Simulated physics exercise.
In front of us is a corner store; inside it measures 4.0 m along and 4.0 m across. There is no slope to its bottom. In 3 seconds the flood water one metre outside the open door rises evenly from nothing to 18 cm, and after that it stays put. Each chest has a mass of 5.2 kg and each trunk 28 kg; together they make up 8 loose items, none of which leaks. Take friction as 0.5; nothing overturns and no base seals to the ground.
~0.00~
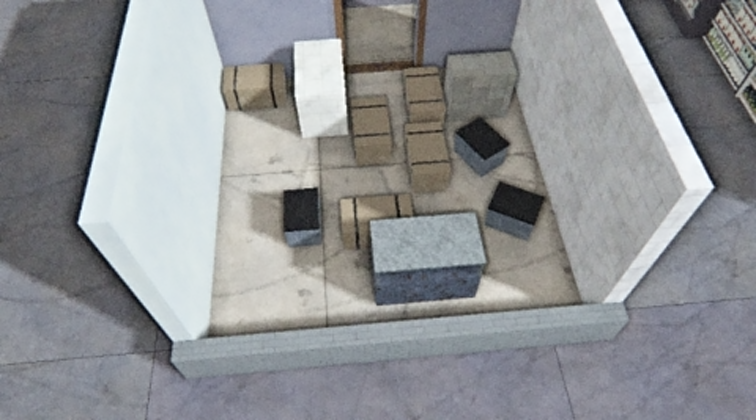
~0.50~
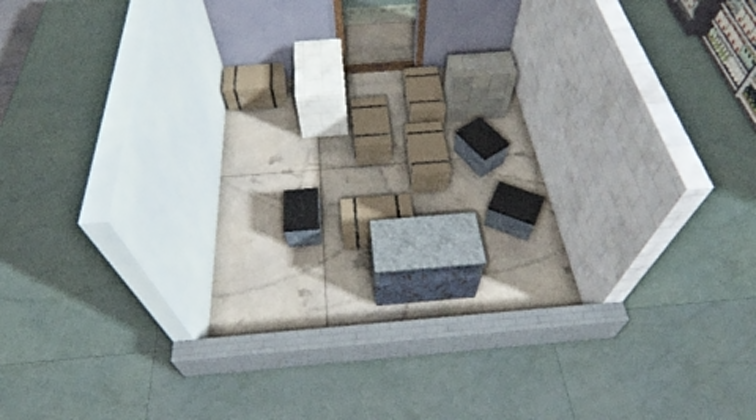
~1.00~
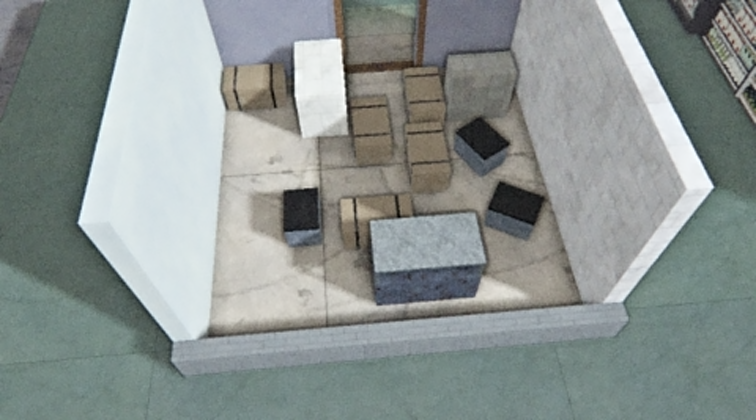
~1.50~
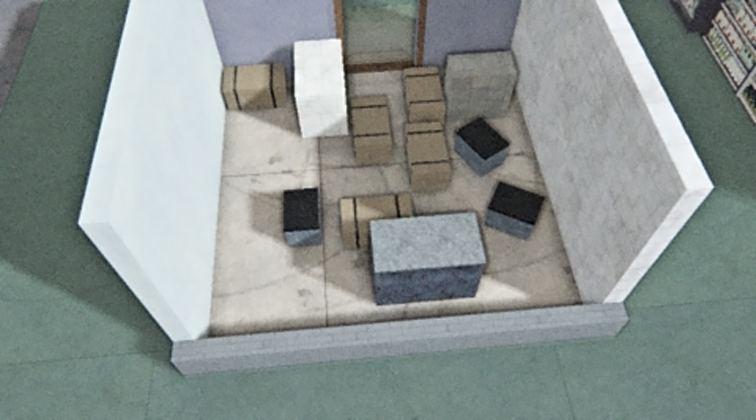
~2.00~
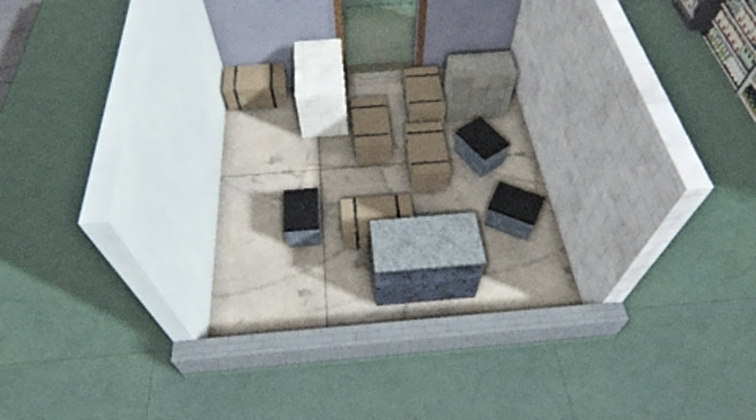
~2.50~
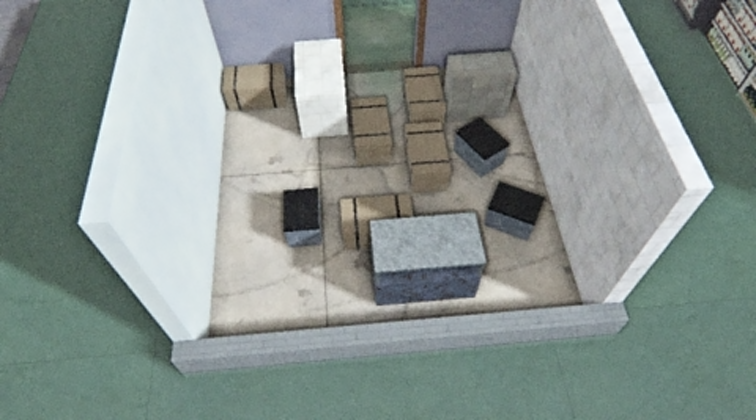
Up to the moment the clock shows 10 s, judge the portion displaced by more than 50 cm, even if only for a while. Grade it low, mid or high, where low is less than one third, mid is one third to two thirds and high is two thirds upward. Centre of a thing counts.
Grade: Mid.
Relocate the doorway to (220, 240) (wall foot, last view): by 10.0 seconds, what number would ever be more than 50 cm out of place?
In that case 4 of them.
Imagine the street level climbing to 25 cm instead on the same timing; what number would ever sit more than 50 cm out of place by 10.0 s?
It would come to 7 of them.
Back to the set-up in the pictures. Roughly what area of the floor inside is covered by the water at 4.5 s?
Roughly 5.0 m2.
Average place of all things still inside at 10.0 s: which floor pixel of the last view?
Mean floor pixel: About (389, 194).
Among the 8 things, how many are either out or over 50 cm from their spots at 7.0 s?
The number comes to 1.
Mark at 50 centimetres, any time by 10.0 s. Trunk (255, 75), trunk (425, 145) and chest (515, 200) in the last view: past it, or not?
One by one: Below; above; below.
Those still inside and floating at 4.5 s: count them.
Just then, the number is 0.
After 3.5 s 0 of 8 are over 50 cm from their spots; 0 afloat.
After 4.5 s 1 of 8 are over 50 cm from their spots; 0 afloat.
After 7.0 s 1 of 8 are over 50 cm from their spots; 1 afloat.
After 10.0 s 4 of 8 are over 50 cm from their spots, and 4 have been at some point; 4 afloat.
